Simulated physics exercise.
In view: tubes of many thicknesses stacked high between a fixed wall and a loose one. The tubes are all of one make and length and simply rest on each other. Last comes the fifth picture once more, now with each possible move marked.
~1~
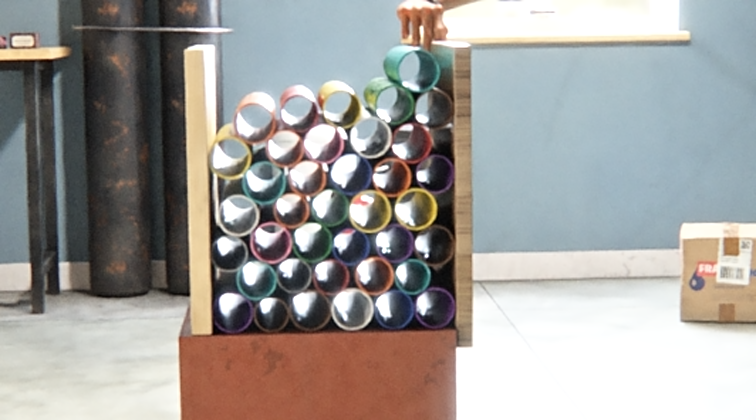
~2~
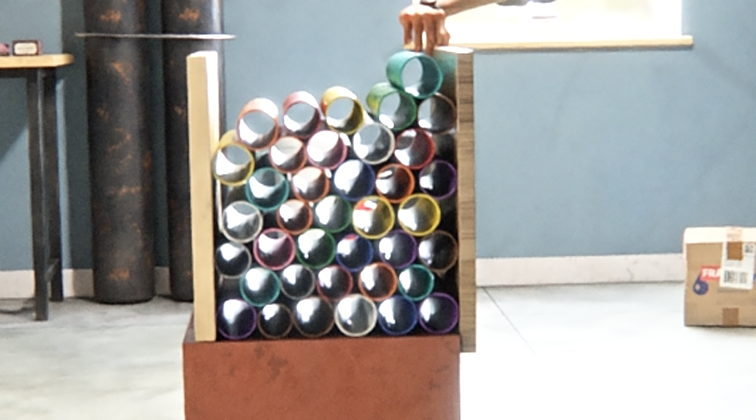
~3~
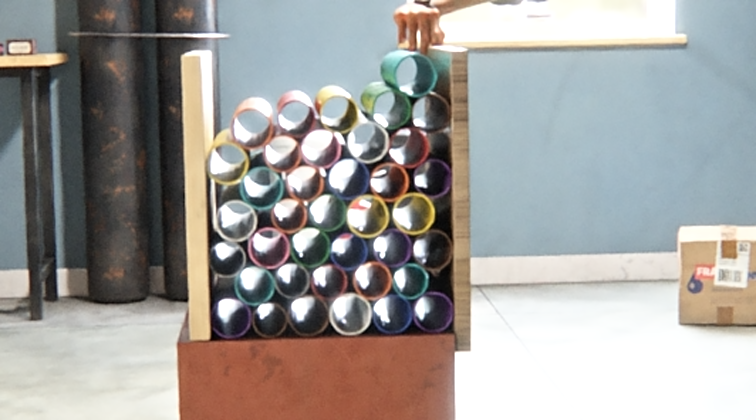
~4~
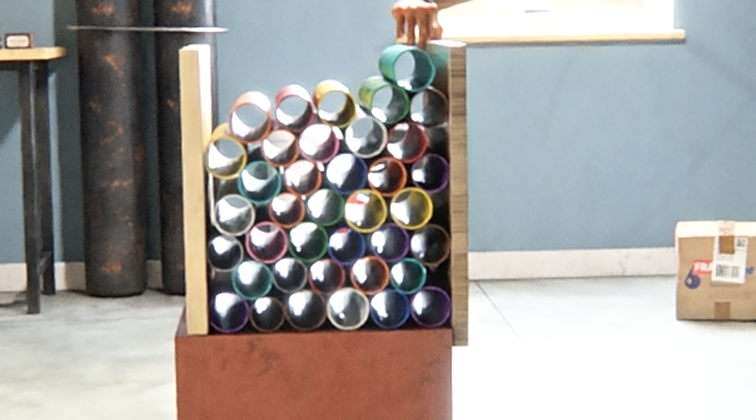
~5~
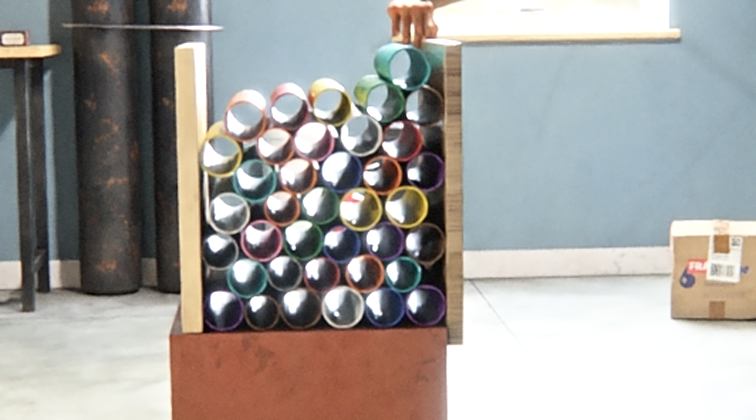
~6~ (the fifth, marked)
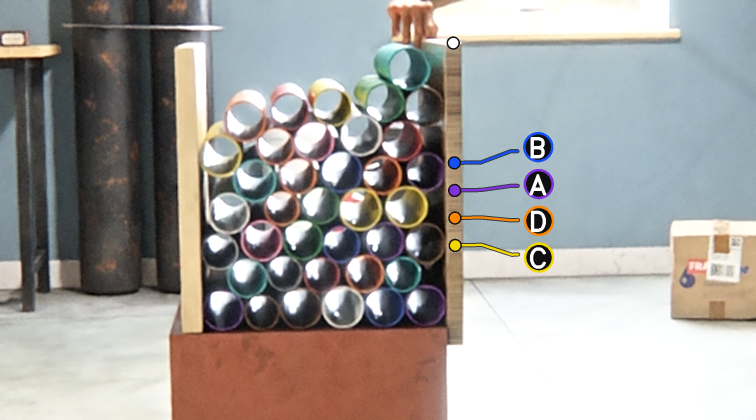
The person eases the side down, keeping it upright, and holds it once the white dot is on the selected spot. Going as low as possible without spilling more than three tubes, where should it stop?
Lower it to A and no more.
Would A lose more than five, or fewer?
Fewer than five.
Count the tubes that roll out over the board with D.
The count is five.
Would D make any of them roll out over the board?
At D: Yes.
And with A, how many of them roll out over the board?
It comes to two.
On the marked copy, A at (454, 190); B at (454, 163); C at (455, 245); D at (455, 218); the white dot at (453, 43).
Following A. Soon after the start, top of the board (445, 107).
Later, top of the board (446, 181).
In the end, top of the board (446, 190), two out over the board.
As for the rest, B two out over the board; C more than three out over the board; D more than three out over the board.
